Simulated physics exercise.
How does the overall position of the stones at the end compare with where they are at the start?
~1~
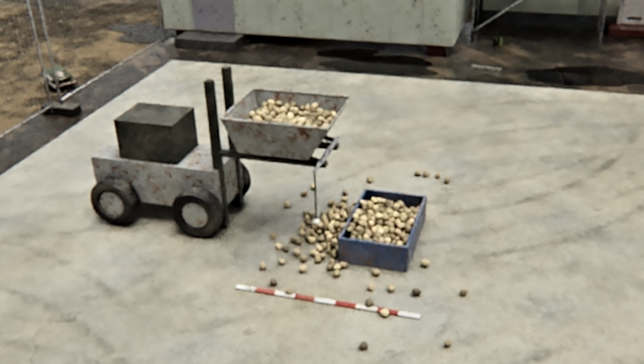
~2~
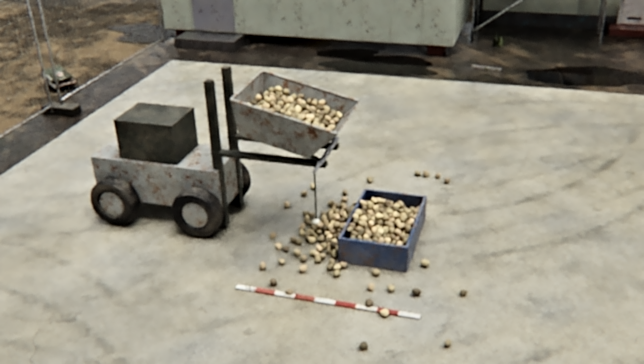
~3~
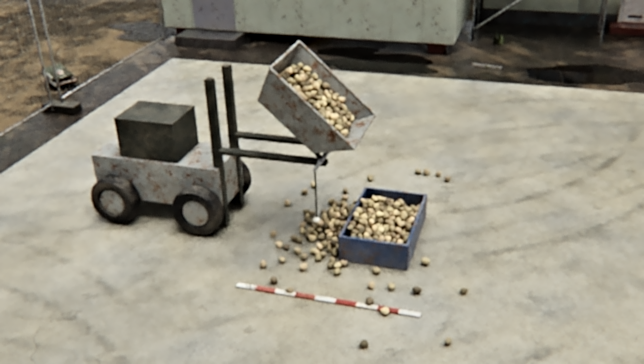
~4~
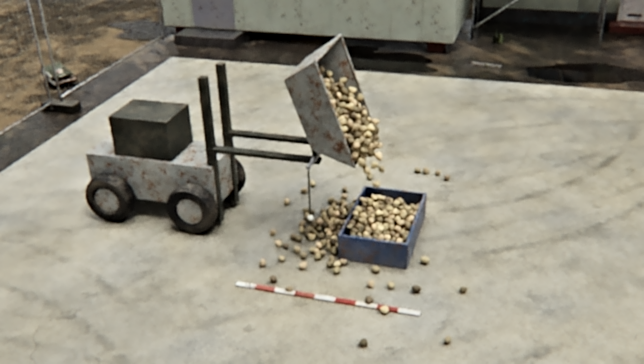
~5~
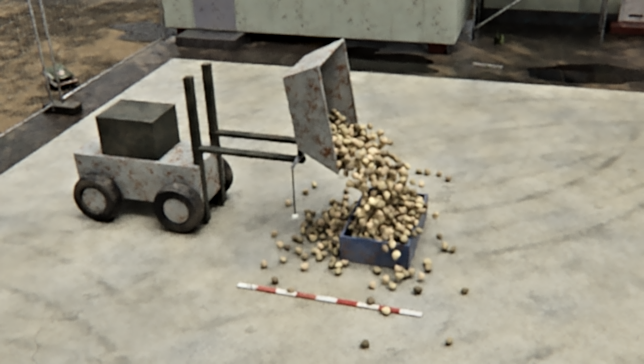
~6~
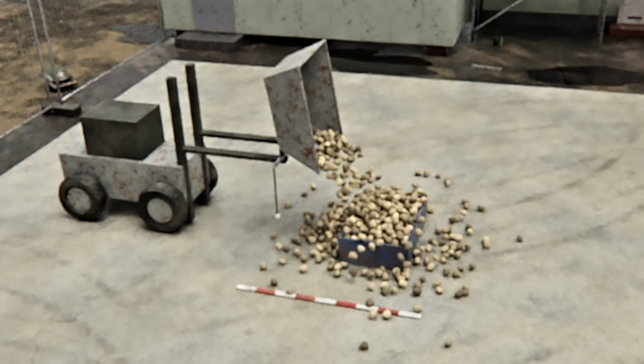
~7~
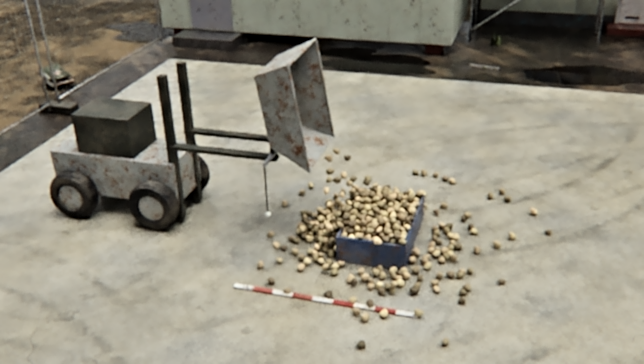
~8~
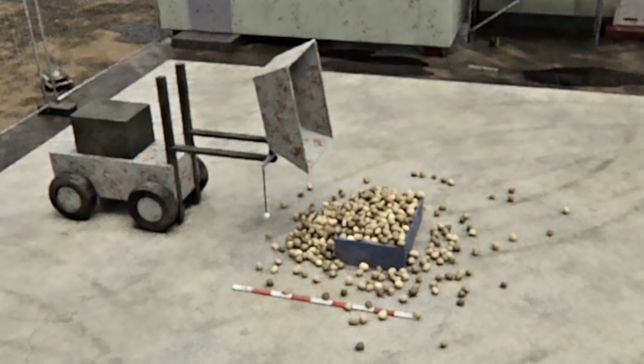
At the start the stones are split between the raised skip and the bin area, but by the end they are lower and farther right overall, heaped in the bin and scattered on the floor around it.
